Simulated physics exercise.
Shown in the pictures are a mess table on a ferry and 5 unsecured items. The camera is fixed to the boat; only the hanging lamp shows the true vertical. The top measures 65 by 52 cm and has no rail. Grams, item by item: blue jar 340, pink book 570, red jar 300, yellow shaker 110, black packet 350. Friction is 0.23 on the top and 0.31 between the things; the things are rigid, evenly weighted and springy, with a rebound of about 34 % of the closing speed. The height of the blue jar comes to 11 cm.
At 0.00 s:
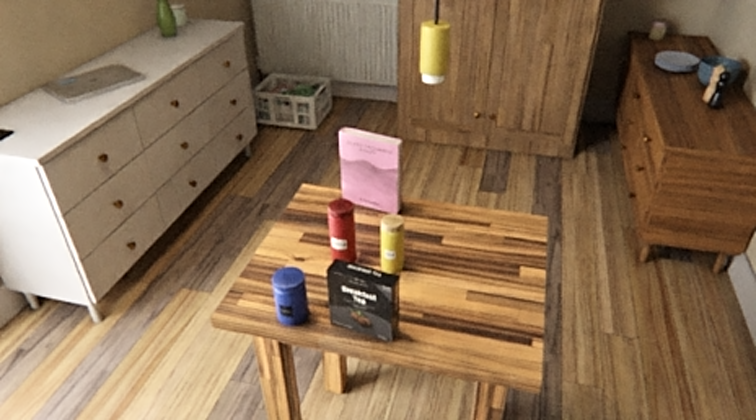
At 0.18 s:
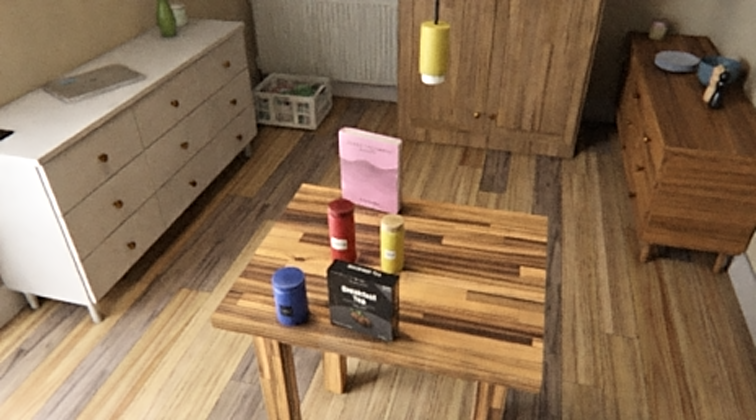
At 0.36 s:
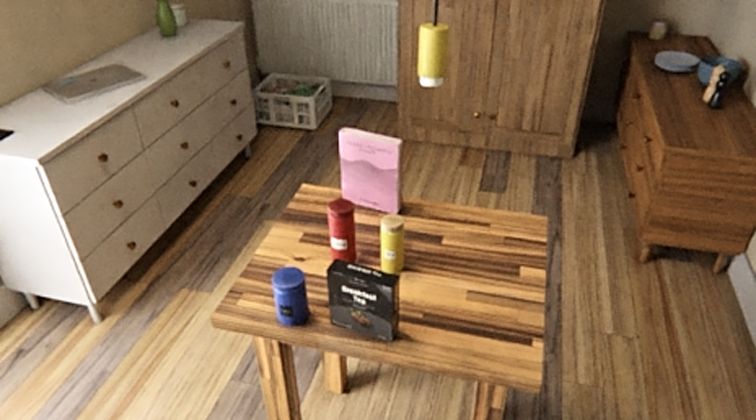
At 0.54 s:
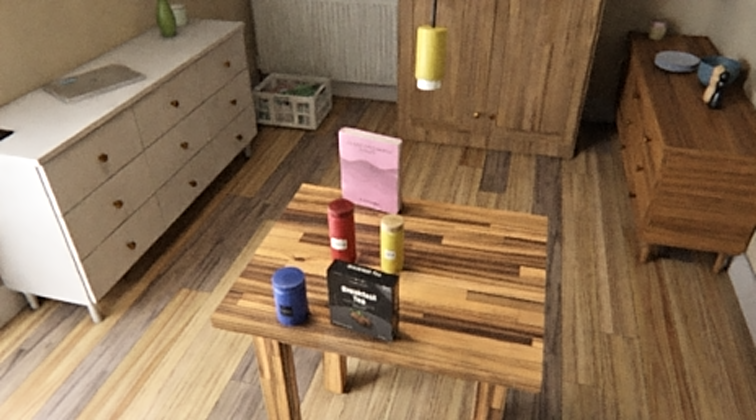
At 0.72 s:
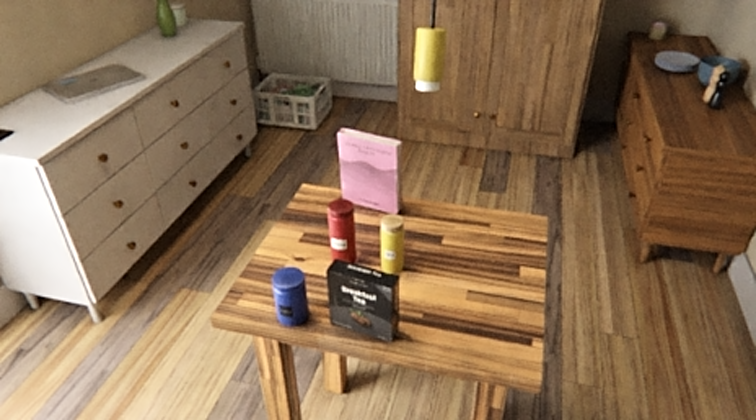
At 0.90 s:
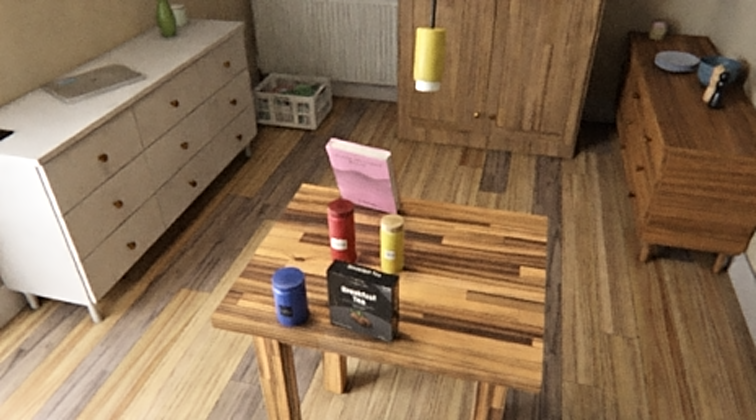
The yellow hanging lamp drifted slightly toward the viewer above a wooden table, and then the upright pink book tilted forward toward the red jar, while the blue jar, yellow shaker and black packet stayed put.
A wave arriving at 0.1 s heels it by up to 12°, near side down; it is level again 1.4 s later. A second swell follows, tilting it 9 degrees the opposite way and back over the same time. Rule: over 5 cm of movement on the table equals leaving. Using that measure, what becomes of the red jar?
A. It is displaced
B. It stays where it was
Answer: A.
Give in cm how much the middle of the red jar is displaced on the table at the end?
It ends up around 16 cm from its start.
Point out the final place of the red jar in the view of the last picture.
Roughly at pixel (314, 277).
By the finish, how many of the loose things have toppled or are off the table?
Total: 1.
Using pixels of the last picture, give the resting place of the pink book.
It ends up near (348, 229).
After 1.10 s, floor tilted 7°, near side down; red jar slid 4 cm near (335, 243); pink book on its side.
After 1.30 s, floor tilted 2°, near side down; red jar slid 15 cm near (314, 274); pink book on its side.
After 2.00 s, floor tilted 7°, far side down; red jar slid 16 cm near (314, 278); pink book on its side.
At rest (3.4 s), tipped over on the table, pink book; not toppled but over 5 cm from the start, red jar; the other 3 in place, give or take 5 cm. Seen from the same camera at the end, red jar near (314, 277).
